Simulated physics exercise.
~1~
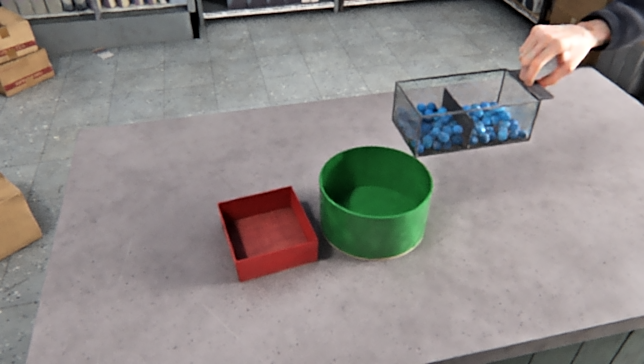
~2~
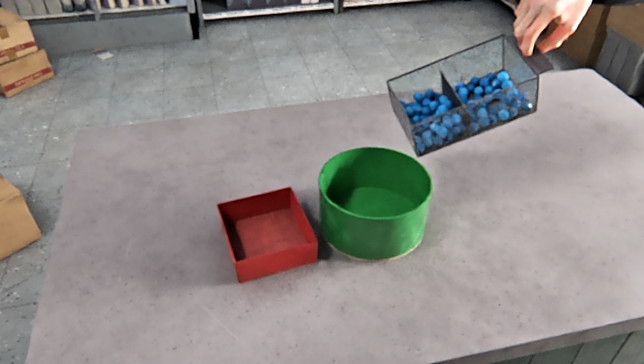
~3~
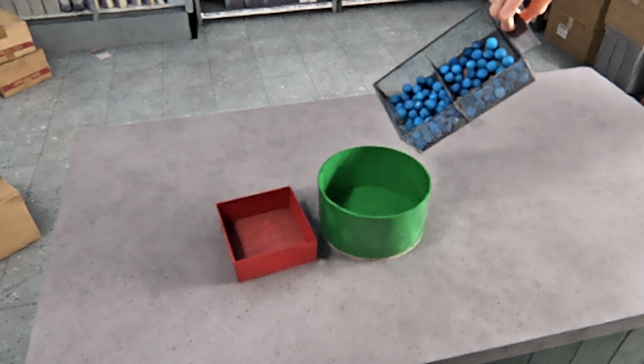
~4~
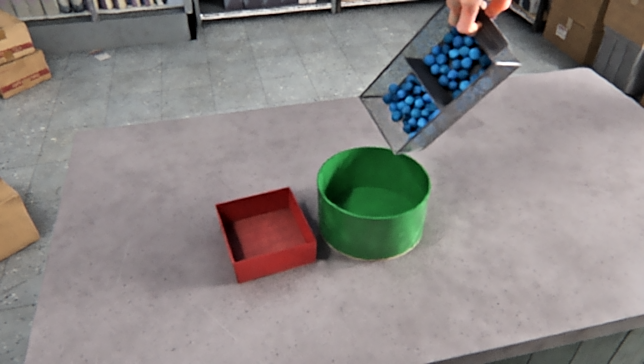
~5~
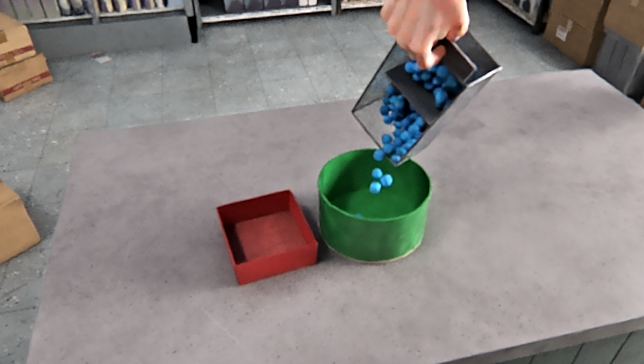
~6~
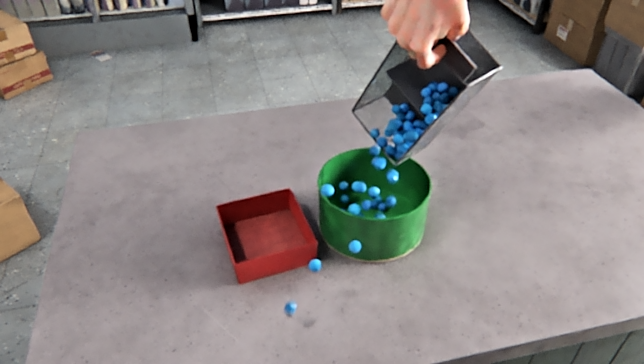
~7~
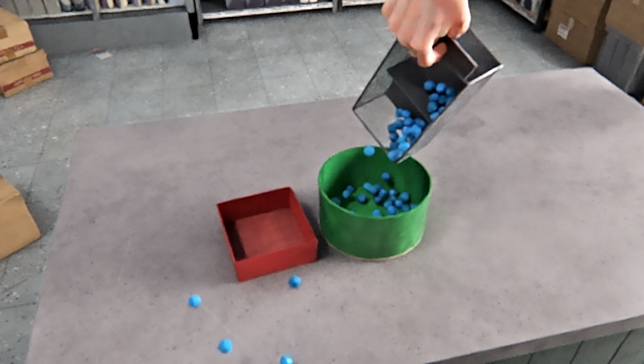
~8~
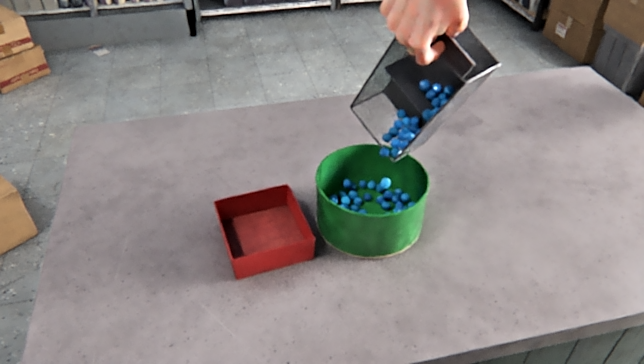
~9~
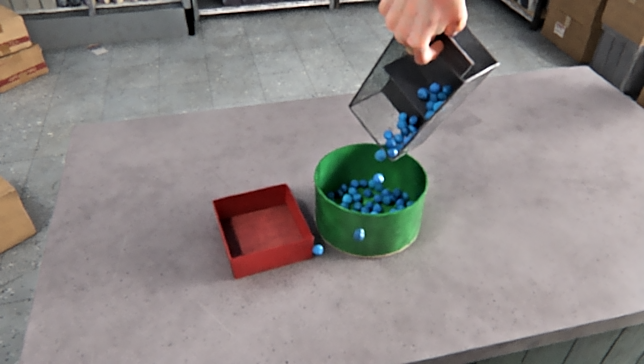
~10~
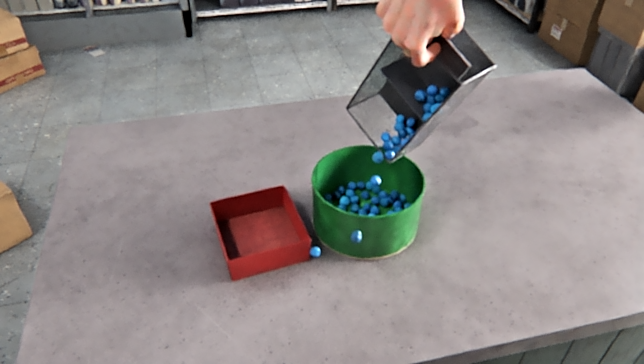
On a grey tabletop in a storeroom-like space with cardboard boxes and shelves, seen from above at a slight sway, a square red tin stands left of a round green pot. A hand at the upper right holds a clear, divided box of small blue balls. The hand moves it left and tips it steeply over the pot until the balls pour out. Most drop into the pot, but several fall outside and roll across the table toward the front. The box stays tilted, with some balls still inside, many in the pot, and the red tin empty.
